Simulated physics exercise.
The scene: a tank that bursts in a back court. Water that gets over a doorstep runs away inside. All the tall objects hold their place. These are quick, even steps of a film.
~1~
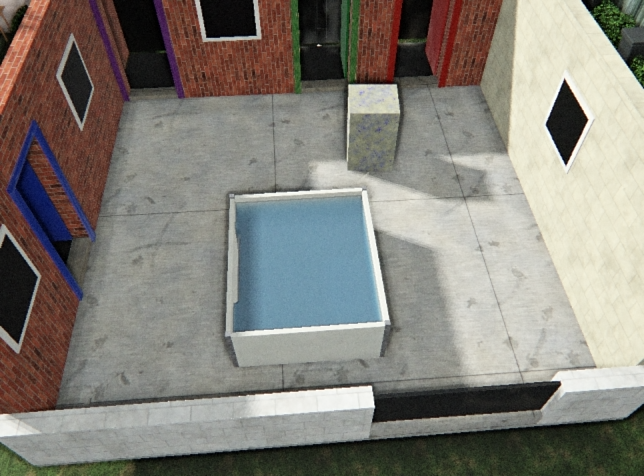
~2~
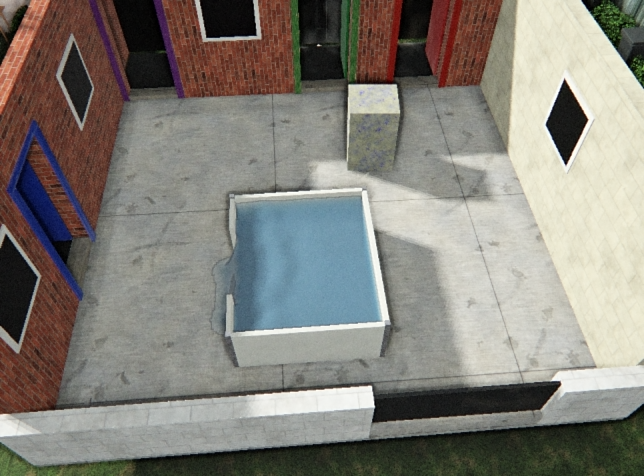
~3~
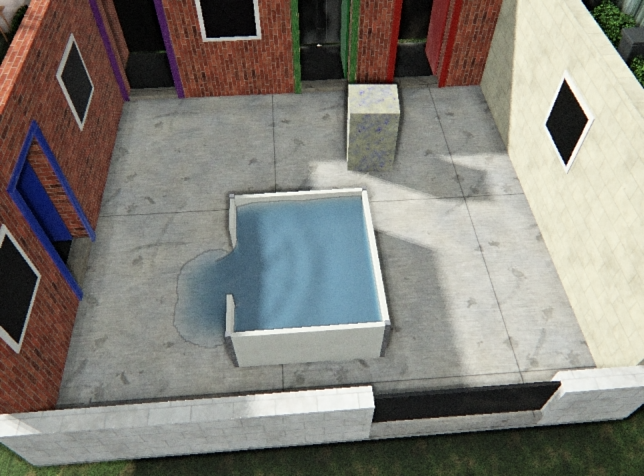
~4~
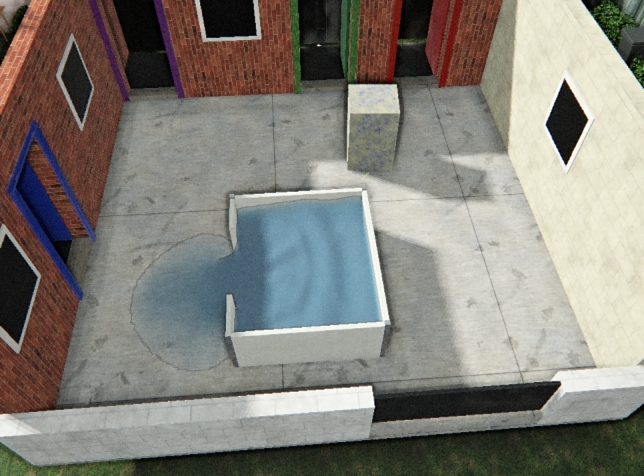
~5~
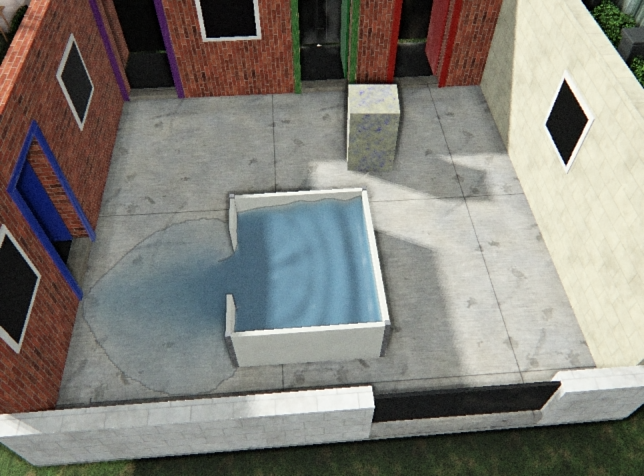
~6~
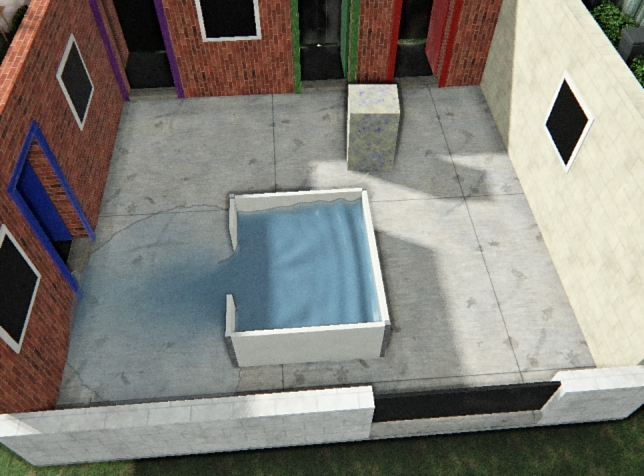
In a walled courtyard, water pours through a gap in a square tank's left side, spreading across the paving to the brick wall.
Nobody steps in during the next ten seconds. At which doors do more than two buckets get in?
In the end: The green door admits no more than that; the purple door lets in a lot; the red door admits no more than that; the blue door lets in a lot.
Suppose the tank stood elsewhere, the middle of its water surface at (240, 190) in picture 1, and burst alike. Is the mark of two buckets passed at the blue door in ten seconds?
In short: The blue one lets more in.
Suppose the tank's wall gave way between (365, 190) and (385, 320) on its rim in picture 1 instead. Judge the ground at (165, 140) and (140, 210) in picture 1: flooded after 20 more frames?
In that order: Clear, no water.
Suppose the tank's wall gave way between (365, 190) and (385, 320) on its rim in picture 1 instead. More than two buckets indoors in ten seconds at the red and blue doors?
In short: Red is over; blue is under.
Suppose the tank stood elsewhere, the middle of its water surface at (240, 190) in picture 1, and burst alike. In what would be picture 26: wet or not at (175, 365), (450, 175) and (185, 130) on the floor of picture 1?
In turn: Flooded, not flooded, covered.
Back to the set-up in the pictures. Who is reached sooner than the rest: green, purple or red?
I say the purple-painted one.
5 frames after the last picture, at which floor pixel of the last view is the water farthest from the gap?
I would point to (109, 172).
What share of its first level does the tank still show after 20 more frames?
Near 38 in a hundred.
A moment on, water covers 20 % of the floor; the green door not reached, the purple door not reached, the red door not reached, the blue door over two buckets in.
Next, water covers 25 % of the floor; the green door not reached, the purple door not reached, the red door not reached, the blue door far over two buckets in.
Then, water covers 40 % of the floor; the green door not reached, the purple door over two buckets in, the red door not reached, the blue door far over two buckets in.
Later, water covers 70 % of the floor; the green door wet at the sill, nothing in, the purple door far over two buckets in, the red door wet at the sill, nothing in, the blue door far over two buckets in.
In the end, water covers 90 % of the floor; the green door wet at the sill, nothing in, the purple door far over two buckets in, the red door wet at the sill, nothing in, the blue door far over two buckets in.
